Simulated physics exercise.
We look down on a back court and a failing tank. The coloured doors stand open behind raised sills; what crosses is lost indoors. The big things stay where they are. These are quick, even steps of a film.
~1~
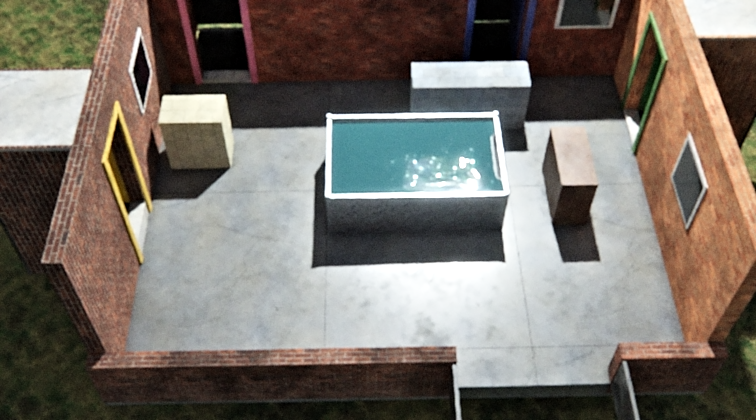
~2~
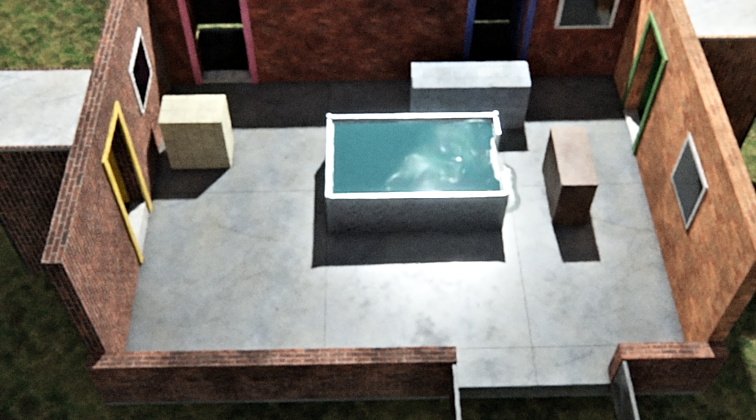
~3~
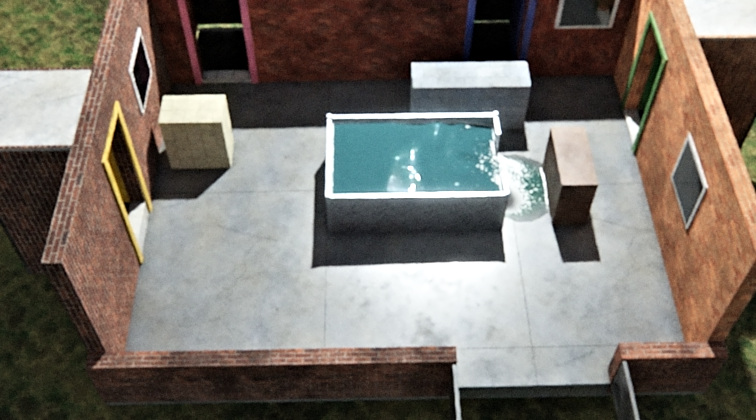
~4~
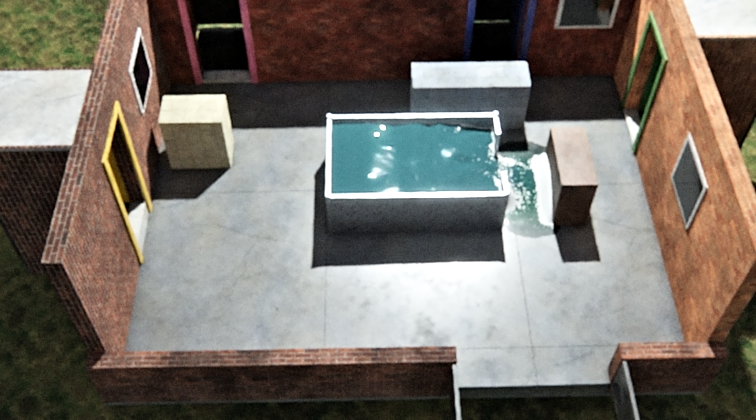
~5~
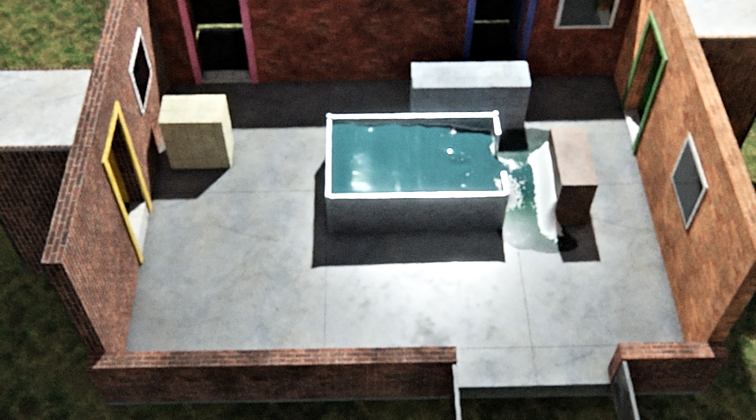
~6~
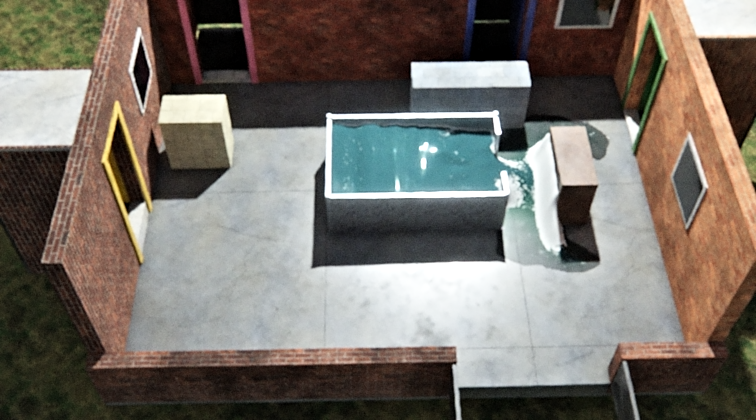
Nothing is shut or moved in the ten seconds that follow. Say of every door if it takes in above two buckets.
One by one: The pink door holds within the limit; the blue door holds within the limit; the yellow door holds within the limit; the green door floods.
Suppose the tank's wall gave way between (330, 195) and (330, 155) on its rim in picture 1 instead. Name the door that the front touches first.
It is the door marked yellow.
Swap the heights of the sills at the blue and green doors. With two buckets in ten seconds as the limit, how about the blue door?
In short: The blue door takes more.
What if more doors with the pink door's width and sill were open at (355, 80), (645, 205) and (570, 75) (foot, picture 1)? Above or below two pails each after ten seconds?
One after the other: Holds, stays under, floods.
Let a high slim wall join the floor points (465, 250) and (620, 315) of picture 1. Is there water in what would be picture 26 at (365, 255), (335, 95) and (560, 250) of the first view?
As listed: Flooded, dry, awash.
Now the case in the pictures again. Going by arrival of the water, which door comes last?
I say the door marked yellow.
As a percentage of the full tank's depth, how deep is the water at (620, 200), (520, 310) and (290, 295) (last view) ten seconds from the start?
In turn 4, 2 and 2 in a hundred.
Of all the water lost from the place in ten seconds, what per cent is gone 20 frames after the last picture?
Roughly 30 per cent.
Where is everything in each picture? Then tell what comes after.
The first frame shows the tank at (415, 157) is whole and still.
In the second frame, water pours out at (495, 176) and has run to (509, 209).
In the third frame, water pours out at (495, 178) and has run to (546, 205).
In the fourth frame, water pours out at (495, 178) and has run to a hidden place.
In the fifth frame, water pours out at (495, 178) and has run to a hidden place.
In the sixth frame, water pours out at (495, 178) and has run to (595, 133).
A moment on, water covers 25 % of the floor; the pink door not reached, the blue door not reached, the yellow door not reached, the green door under two buckets in.
Next, water covers 35 % of the floor; the pink door not reached, the blue door wet at the sill, nothing in, the yellow door not reached, the green door under two buckets in.
Then, water covers 50 % of the floor; the pink door not reached, the blue door wet at the sill, nothing in, the yellow door not reached, the green door over two buckets in.
Later, water covers 75 % of the floor; the pink door wet at the sill, nothing in, the blue door wet at the sill, nothing in, the yellow door not reached, the green door over two buckets in.
In the end, water covers 85 % of the floor; the pink door wet at the sill, nothing in, the blue door wet at the sill, nothing in, the yellow door wet at the sill, nothing in, the green door far over two buckets in.
